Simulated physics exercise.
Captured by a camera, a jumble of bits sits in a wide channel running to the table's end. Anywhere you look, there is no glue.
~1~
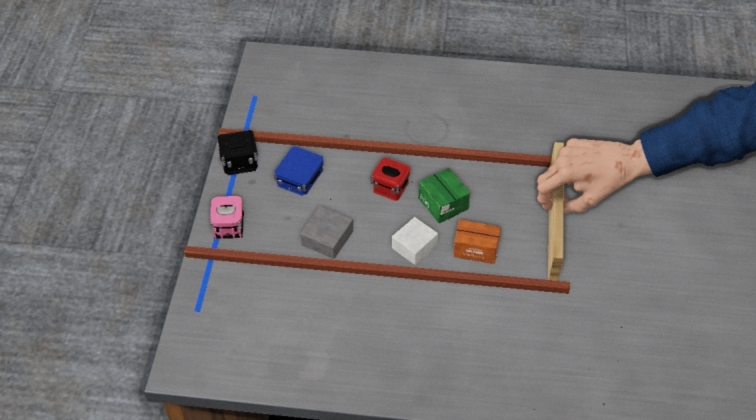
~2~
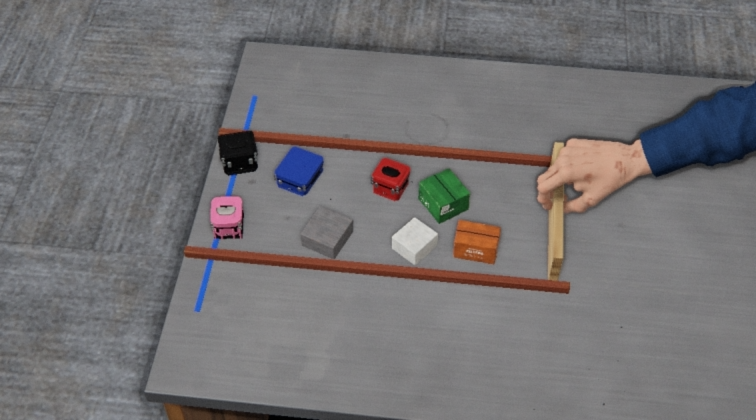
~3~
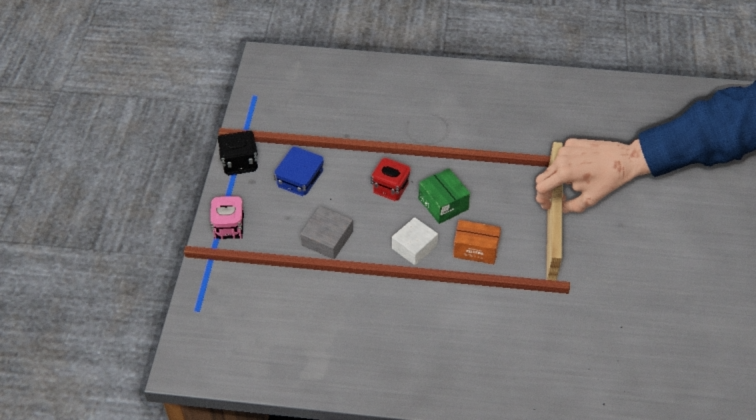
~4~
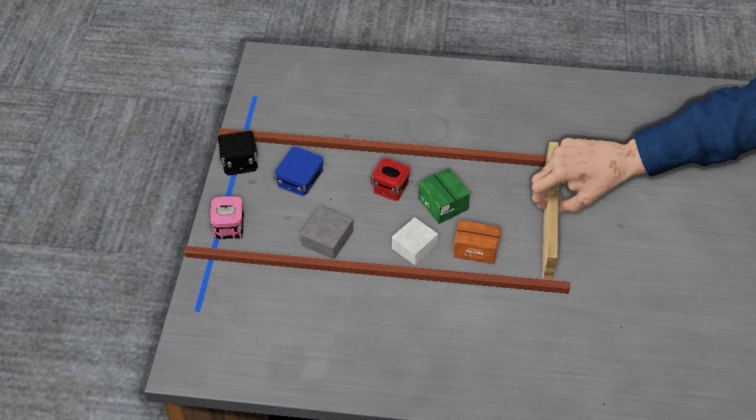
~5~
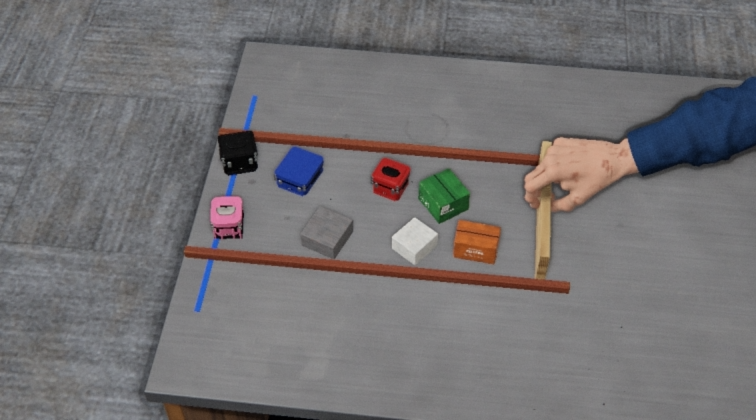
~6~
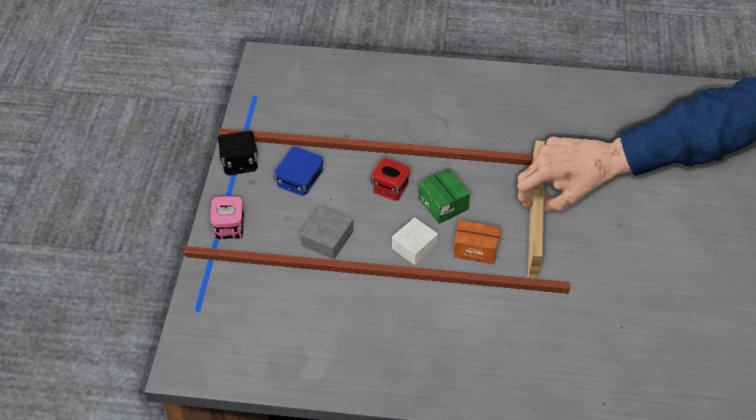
A hand in a blue sleeve slides an upright wooden board slowly a short way left between two reddish-brown rails on a grey tabletop, seen from above at an angle over grey carpet. Black and pink cases sit by a blue line at the left, with blue, grey, red, white, green and orange boxes and cases spread rightward. Those objects and the camera stay still as the board nears the orange case.
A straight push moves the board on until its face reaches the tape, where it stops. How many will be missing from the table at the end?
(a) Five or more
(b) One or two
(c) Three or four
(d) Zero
Five or more (a).
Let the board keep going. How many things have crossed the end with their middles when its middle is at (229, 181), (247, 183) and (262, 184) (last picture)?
Taking the three positions in turn, the counts come to 5, 5 and 3.
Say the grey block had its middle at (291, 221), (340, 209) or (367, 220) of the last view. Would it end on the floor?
Grey block: Gone; gone; gone.
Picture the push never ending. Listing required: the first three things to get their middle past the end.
First the pink case, then the grey block, then the black case.
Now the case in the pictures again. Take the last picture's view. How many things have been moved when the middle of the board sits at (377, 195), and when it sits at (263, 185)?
One spot: 5. Other spot: 8.
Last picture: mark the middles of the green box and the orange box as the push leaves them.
Green box: About (209, 181); orange box: About (197, 218).
A little later, none off yet; black case at rest near (238, 153); pink case at rest near (228, 218); blue case at rest near (300, 172).
When it is over, the number that fall off is five or more; down, white block, grey block, blue case, pink case and black case.
